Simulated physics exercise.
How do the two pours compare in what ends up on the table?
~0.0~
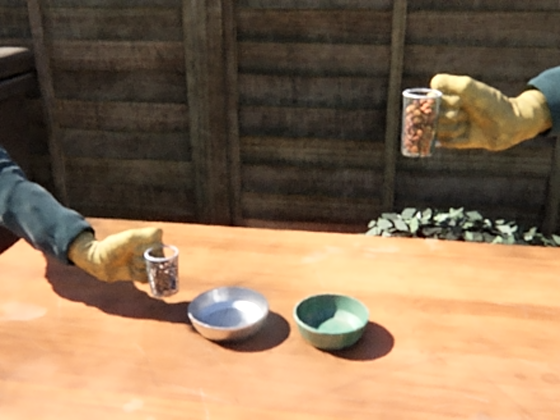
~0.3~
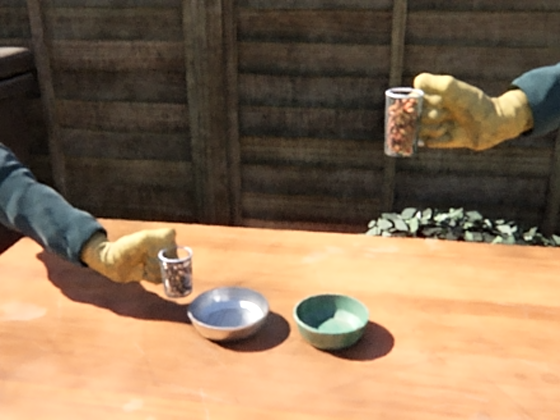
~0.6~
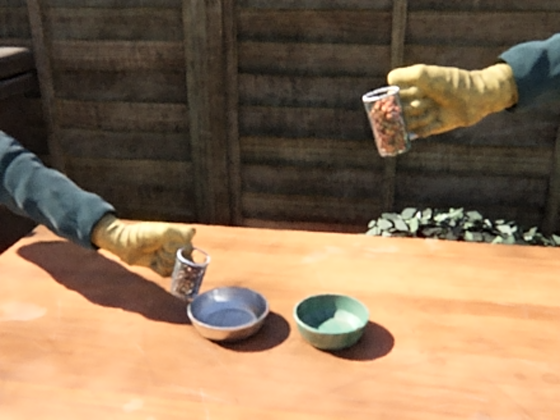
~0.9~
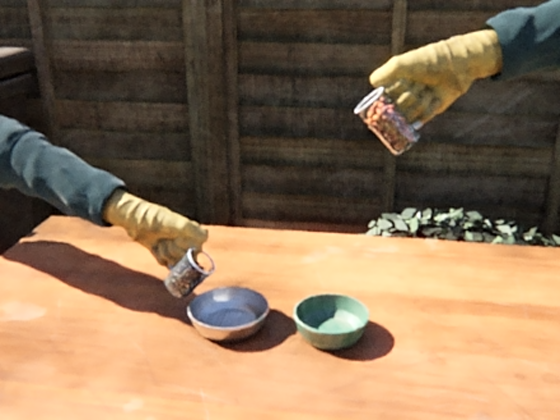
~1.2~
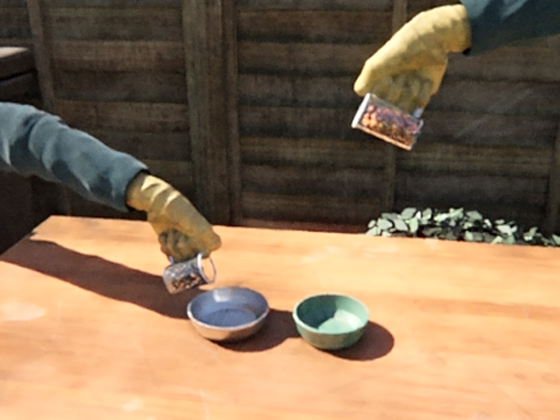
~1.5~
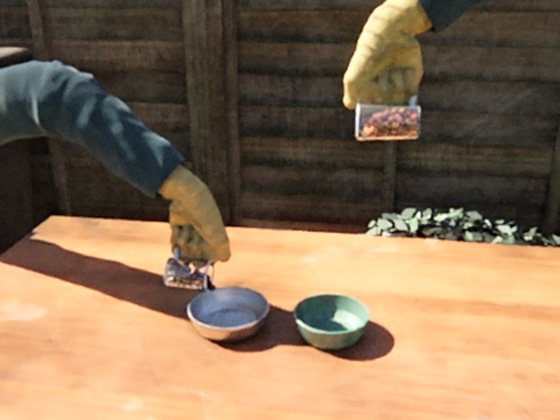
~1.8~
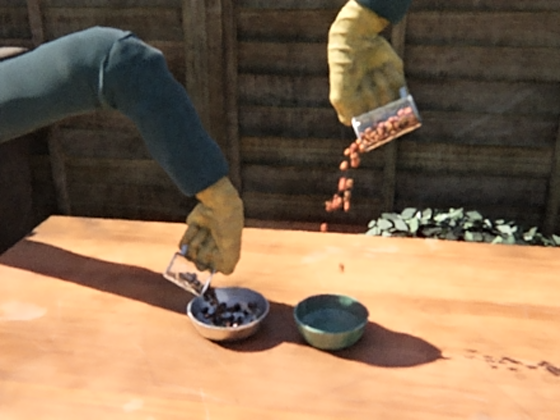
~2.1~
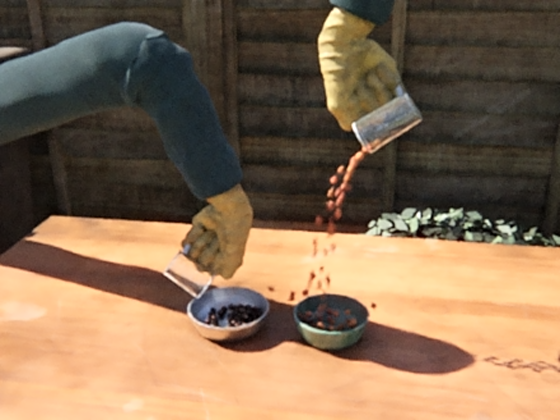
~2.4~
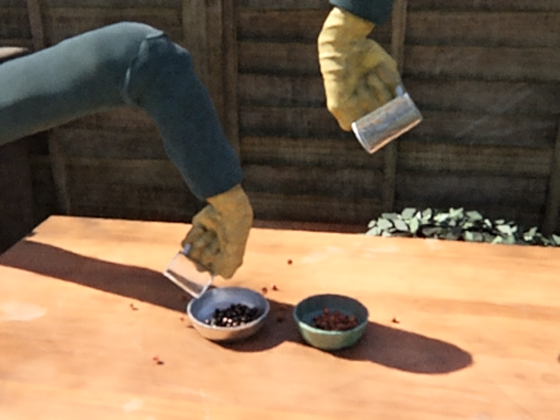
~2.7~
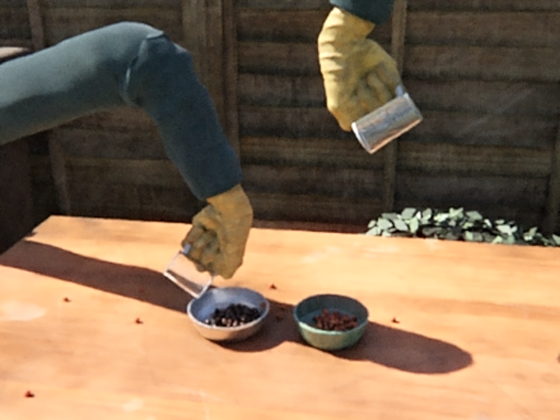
The dark pieces from the low left cup all end up in the grayish dish. Most of the reddish-brown pieces from the high right cup land in the green dish, but a few end up outside it.
